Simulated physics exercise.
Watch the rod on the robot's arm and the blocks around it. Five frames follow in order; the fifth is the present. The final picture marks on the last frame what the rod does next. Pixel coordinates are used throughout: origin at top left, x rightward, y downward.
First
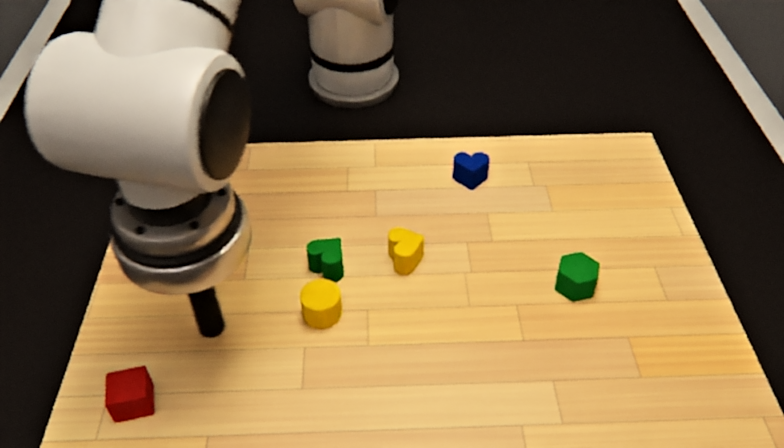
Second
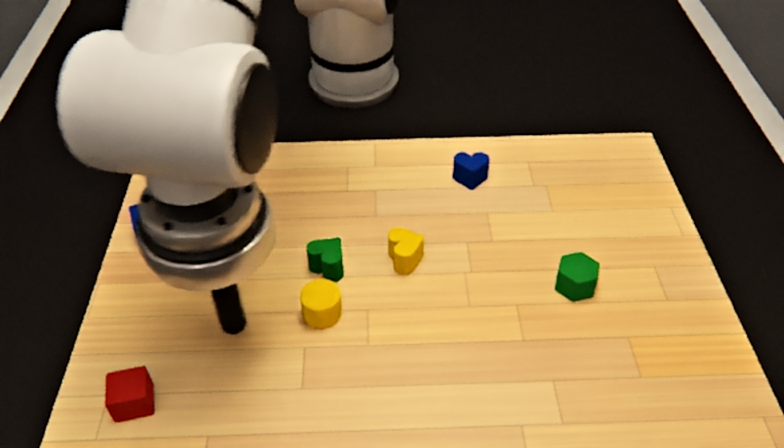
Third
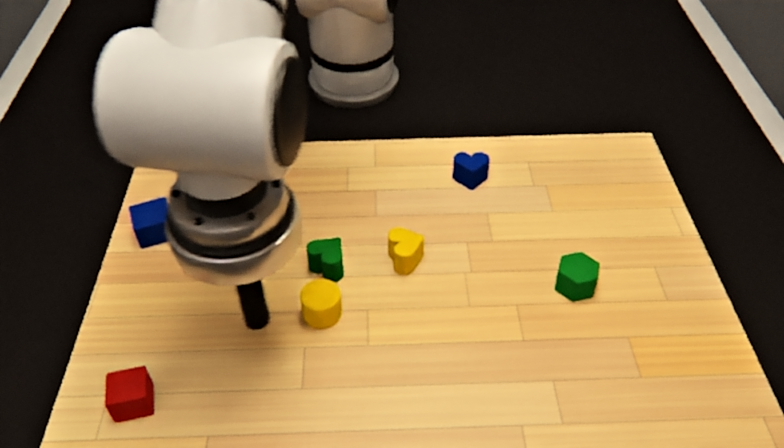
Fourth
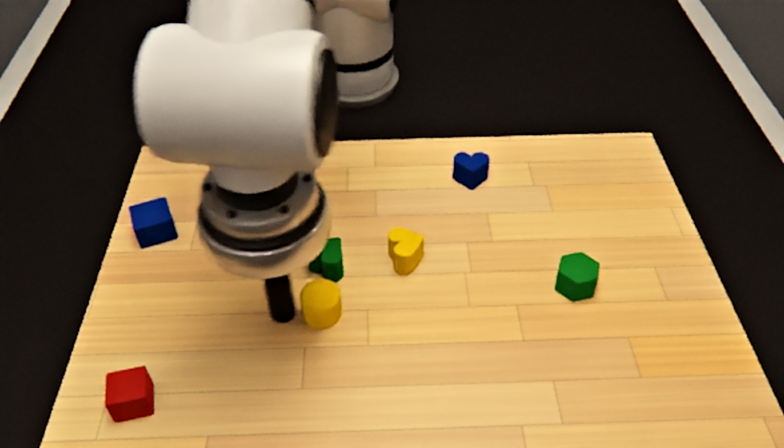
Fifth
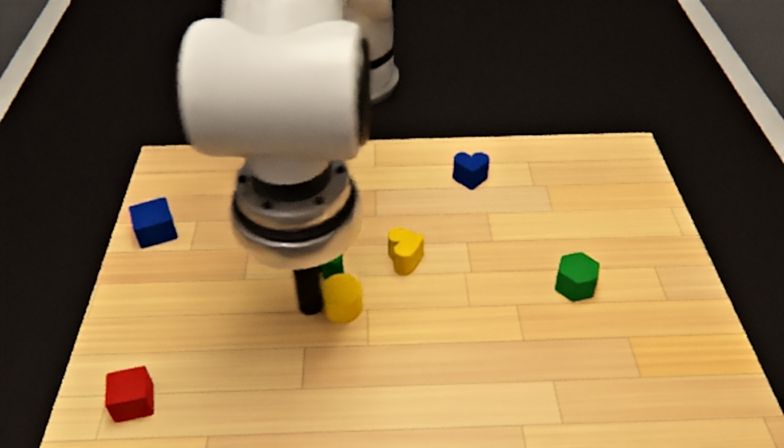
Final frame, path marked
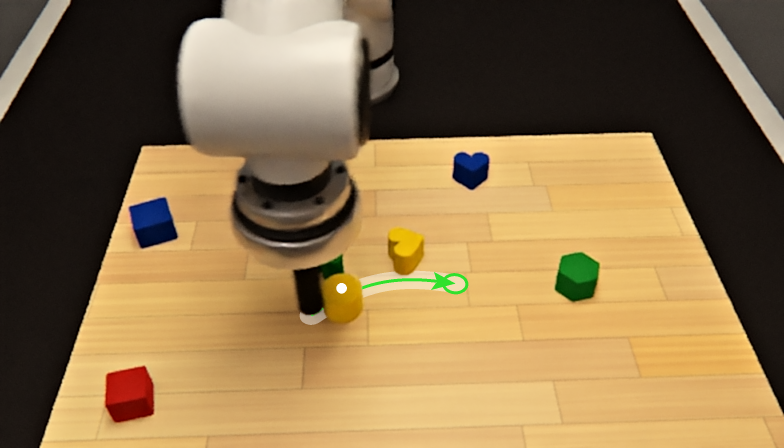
On a wooden tabletop, a white robot arm moving its black rod rightward past a red block and nudging a yellow round block slightly right.
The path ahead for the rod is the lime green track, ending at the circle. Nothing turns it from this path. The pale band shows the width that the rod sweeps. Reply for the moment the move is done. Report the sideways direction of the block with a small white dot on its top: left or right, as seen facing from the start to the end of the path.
Off to the right side.
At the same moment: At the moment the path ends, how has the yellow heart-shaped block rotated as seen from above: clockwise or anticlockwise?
My prediction: CCW.
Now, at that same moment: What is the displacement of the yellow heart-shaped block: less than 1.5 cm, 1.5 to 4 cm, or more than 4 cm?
It moves only a bit, under 1.5 cm.
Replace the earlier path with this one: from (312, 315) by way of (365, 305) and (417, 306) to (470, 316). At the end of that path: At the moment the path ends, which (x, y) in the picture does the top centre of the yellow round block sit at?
Its top face will be centred at roughly (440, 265).
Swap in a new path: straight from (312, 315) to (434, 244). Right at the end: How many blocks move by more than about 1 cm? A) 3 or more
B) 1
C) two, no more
My answer is option C.
Drawn move, from (312, 315) through (356, 290) and (405, 280) to (455, 284); the dot is on the yellow round block.
What follows on the original path. One third of the way, rod at (356, 281); yellow round block at (386, 277).
Two thirds of the way, rod at (406, 271); yellow round block at (424, 282); yellow heart-shaped block at (410, 238), turned 25° anticlockwise.
At the end, rod at (456, 275); green heart-shaped block still; yellow round block at (438, 287); yellow heart-shaped block at (413, 237), turned 35° anticlockwise.
